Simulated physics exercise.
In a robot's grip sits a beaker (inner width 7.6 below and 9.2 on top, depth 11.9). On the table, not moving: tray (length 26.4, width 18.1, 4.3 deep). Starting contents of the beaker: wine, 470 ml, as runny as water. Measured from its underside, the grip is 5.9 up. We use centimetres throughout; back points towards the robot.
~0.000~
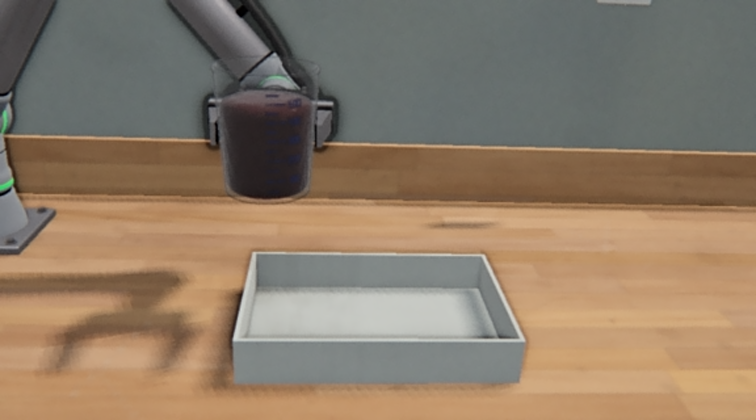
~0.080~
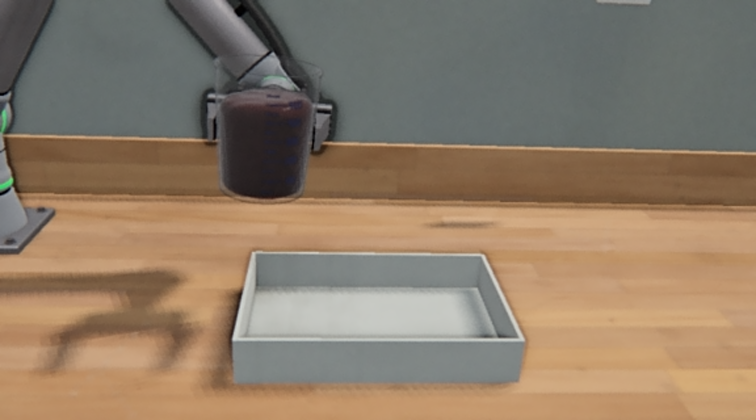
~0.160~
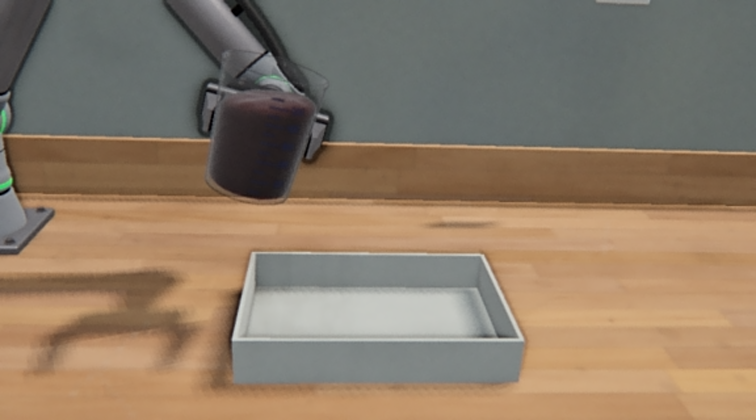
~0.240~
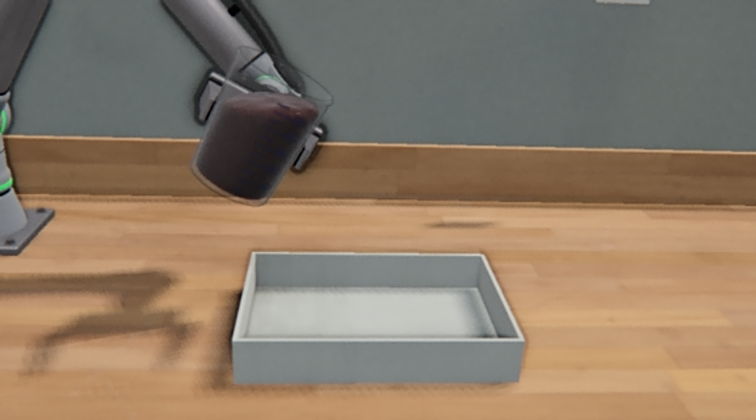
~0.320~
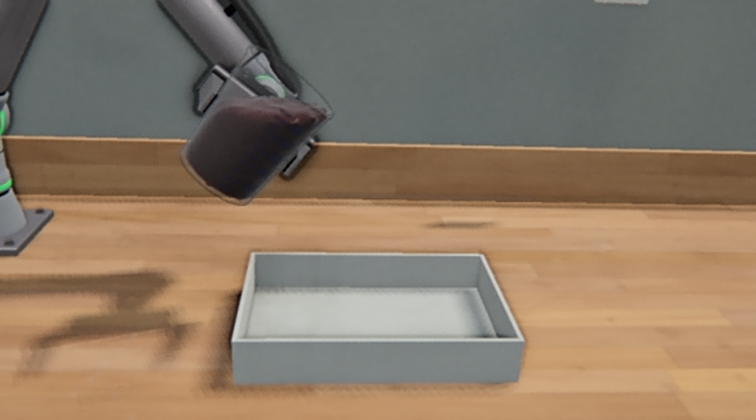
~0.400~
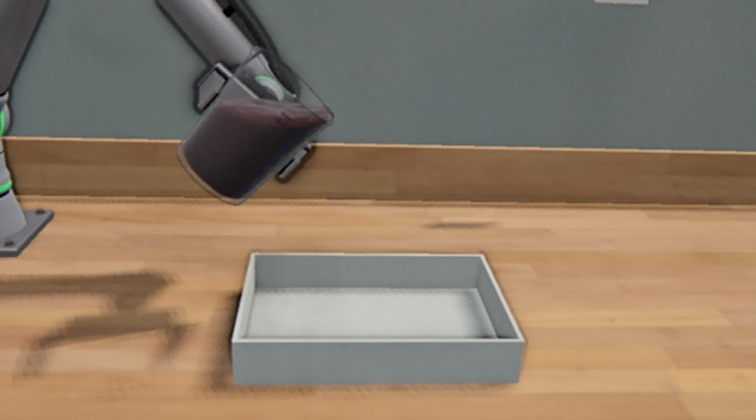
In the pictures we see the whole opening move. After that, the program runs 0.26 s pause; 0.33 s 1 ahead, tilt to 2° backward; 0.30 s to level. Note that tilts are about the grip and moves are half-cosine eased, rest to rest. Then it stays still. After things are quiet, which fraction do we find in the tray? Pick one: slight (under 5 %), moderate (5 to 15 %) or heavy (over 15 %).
Slight.
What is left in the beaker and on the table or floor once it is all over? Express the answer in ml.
It ends up near 460 ml and 0 ml respectively.
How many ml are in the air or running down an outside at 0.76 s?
Volume outside the vessels: Near 5 ml.
After 0.76 s, tilted 33° forward, liquid up to 25 above the table; 455 ml in the beaker, 10 ml in the tray, 5 ml in the air or running down outside.
After 1.11 s, tilted 1° backward, liquid up to 25 above the table; 455 ml in the beaker, 10 ml in the tray.
After 1.49 s, level, liquid up to 25 above the table; 455 ml in the beaker, 10 ml in the tray.
After 2.29 s, level, liquid up to 25 above the table; 455 ml in the beaker, 10 ml in the tray.
In the end, 455 ml in the beaker, 10 ml in the tray. That is 3 % in the tray.
